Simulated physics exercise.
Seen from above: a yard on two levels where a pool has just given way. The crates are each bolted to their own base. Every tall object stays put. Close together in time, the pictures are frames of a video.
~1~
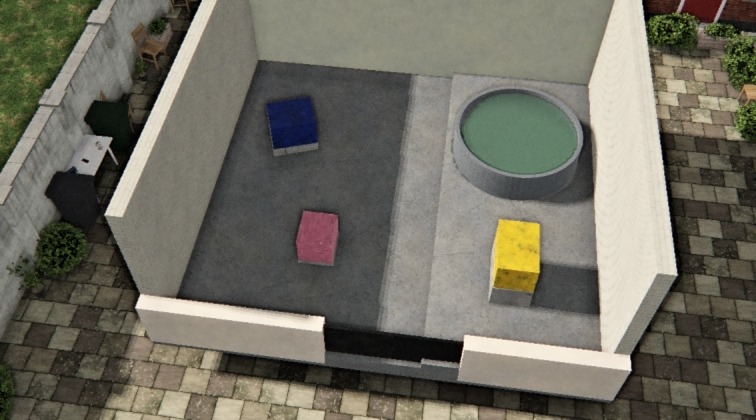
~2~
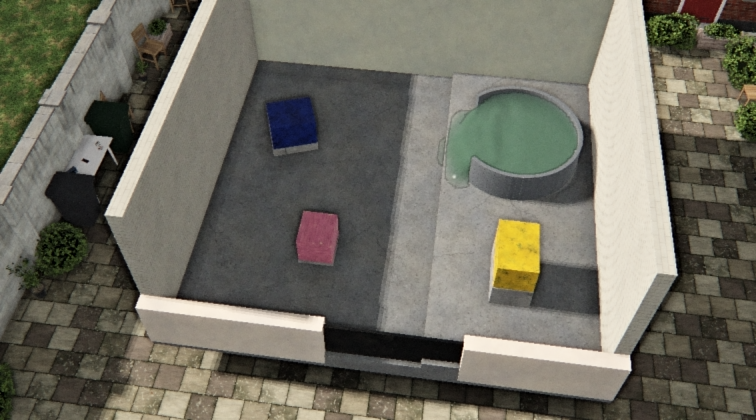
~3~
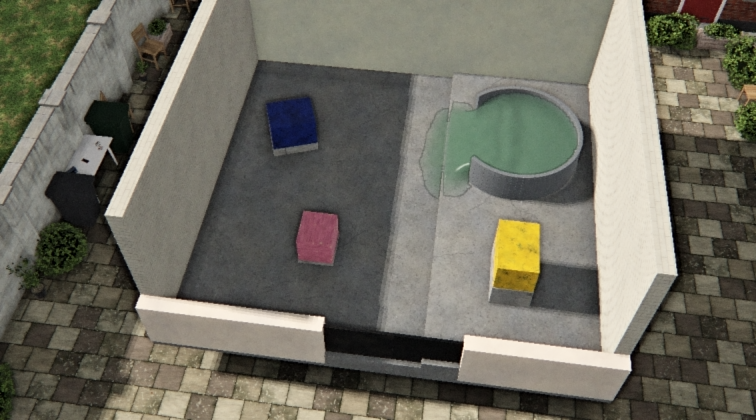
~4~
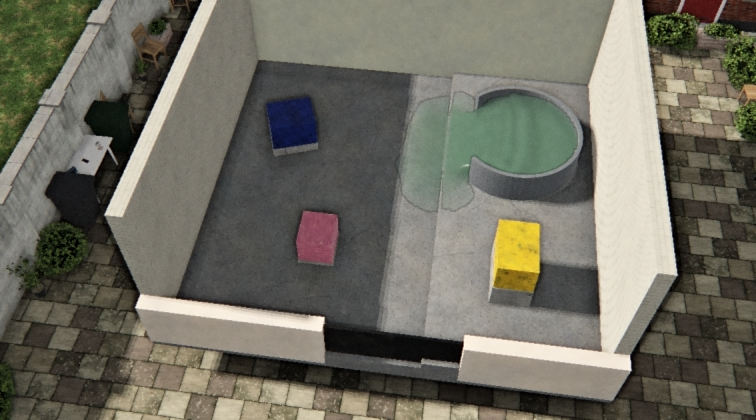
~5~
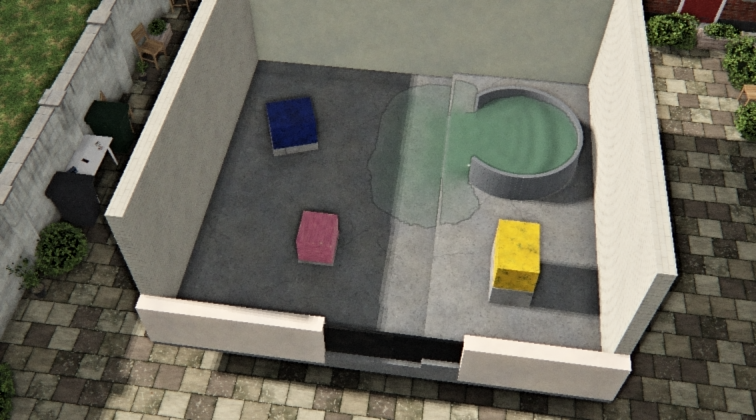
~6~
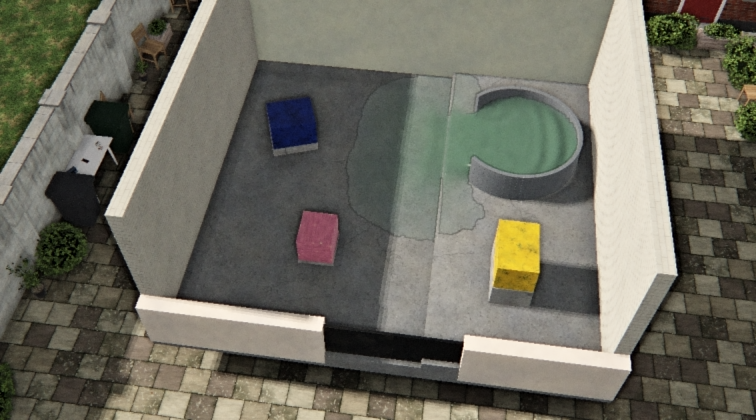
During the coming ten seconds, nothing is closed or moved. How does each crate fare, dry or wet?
In order: The blue crate will be reached; the yellow crate will not be reached; the pink crate will be reached.
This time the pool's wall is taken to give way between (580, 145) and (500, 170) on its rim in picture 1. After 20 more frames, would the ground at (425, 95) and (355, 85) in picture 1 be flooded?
Going in the order you asked, the first is never reached and the second is never reached.
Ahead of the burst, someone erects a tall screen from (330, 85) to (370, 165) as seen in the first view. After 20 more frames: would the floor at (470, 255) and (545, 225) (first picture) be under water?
In order, I'd call them bare and bare.
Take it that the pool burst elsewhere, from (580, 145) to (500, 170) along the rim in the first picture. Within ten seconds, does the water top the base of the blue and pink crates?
Blue stays untouched; pink gets drenched.
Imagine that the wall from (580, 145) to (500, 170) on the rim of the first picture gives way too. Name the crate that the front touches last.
Last in line is the crate marked blue.
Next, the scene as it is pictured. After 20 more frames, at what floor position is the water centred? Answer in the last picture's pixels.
(344, 155).
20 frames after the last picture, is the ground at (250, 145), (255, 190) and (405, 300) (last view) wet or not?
Status by point, in sequence: Waterlogged; waterlogged; unwetted.
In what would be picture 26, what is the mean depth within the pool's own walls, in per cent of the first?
My figure is about 24 in a hundred.
A moment on, water covers 35 % of the floor; the blue crate water round its plinth, the yellow crate not reached, the pink crate water round its plinth.
Next, water covers 50 % of the floor; the blue crate water round its plinth, the yellow crate not reached, the pink crate water round its plinth.
Then, water covers 55 % of the floor; the blue crate water round its plinth, the yellow crate not reached, the pink crate water round its plinth.
Later, water covers 65 % of the floor; the blue crate water round its plinth, the yellow crate not reached, the pink crate water round its plinth.
In the end, water covers 70 % of the floor; the blue crate was topped, the yellow crate stayed above the water, the pink crate was topped.
